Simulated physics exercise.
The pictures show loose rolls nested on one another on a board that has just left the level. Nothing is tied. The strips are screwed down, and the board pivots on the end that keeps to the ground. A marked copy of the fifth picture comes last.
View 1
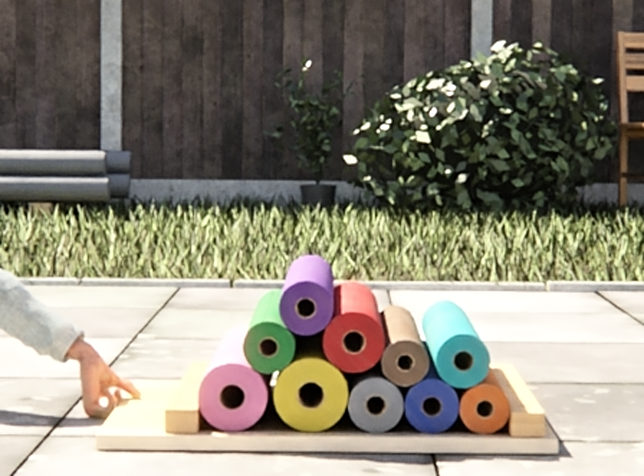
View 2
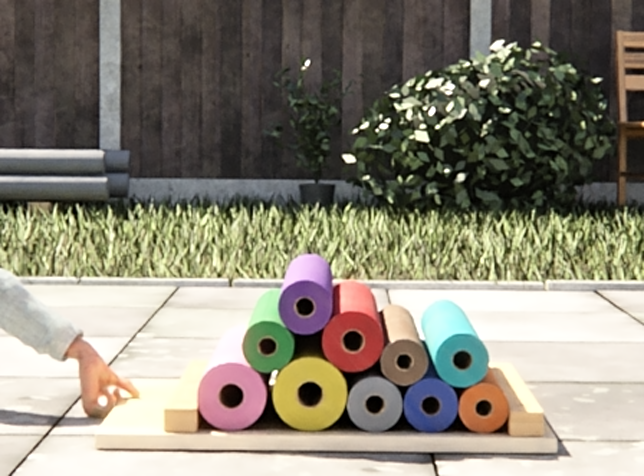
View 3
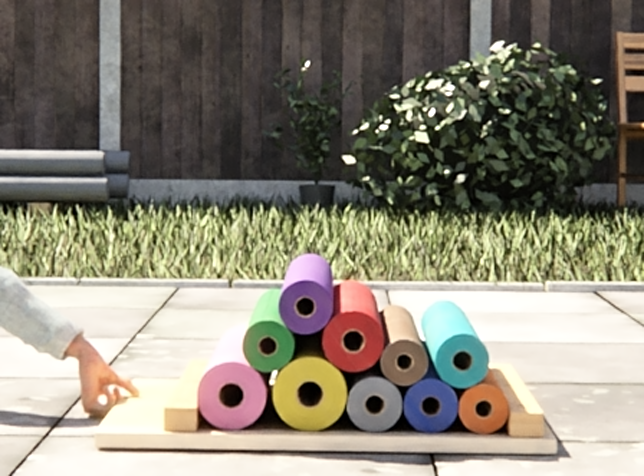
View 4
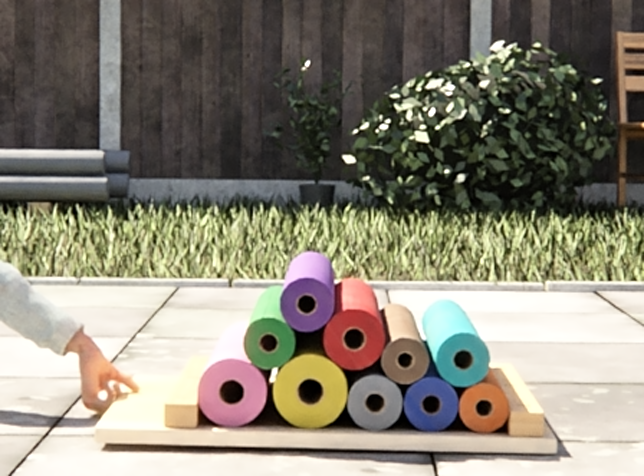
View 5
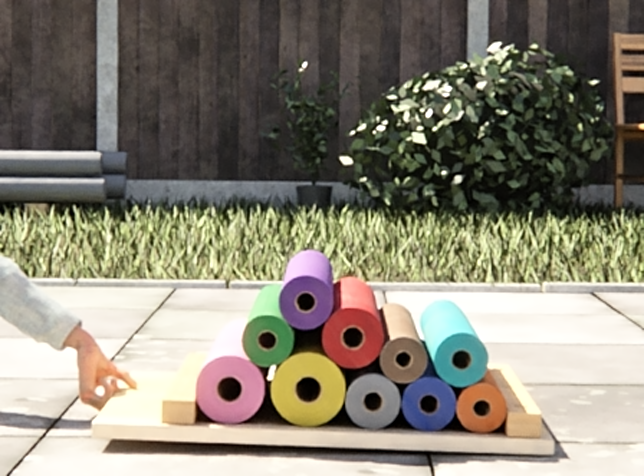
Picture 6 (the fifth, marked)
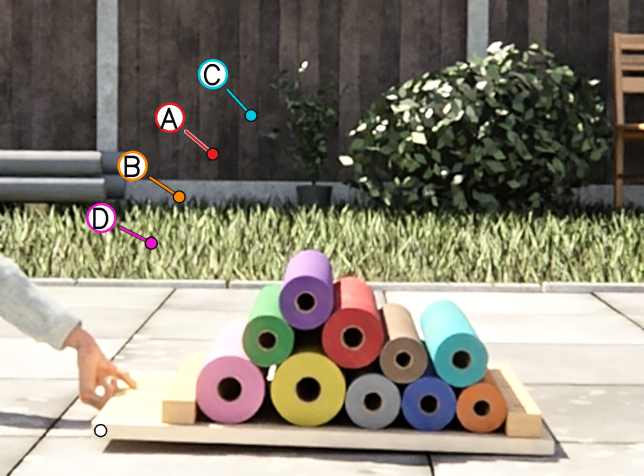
A hand at the left slowly raised that end of a wooden board very slightly on the patio, while the stack of colourful rolls on it barely shifted and kept its piled shape.
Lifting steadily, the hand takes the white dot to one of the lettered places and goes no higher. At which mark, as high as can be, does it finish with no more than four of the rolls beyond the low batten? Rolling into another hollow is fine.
Raise it to B.
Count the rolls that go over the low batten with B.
With B, four.
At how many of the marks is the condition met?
The number is two.
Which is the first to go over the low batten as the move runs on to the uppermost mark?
First is the turquoise one.
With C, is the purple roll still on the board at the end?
No.
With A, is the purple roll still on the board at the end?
The purple roll: No.
On the marked copy, A at (213, 154); B at (179, 197); C at (251, 115); D at (151, 243); the white dot at (101, 430).
Following B. Soon after the start, board at 19°.
Later, board at 33°.
In the end, board at 33°, four over the low batten (turquoise, brown, red, purple).
As for the rest, A five over the low batten; C five over the low batten; D four over the low batten (turquoise, brown, red, purple).
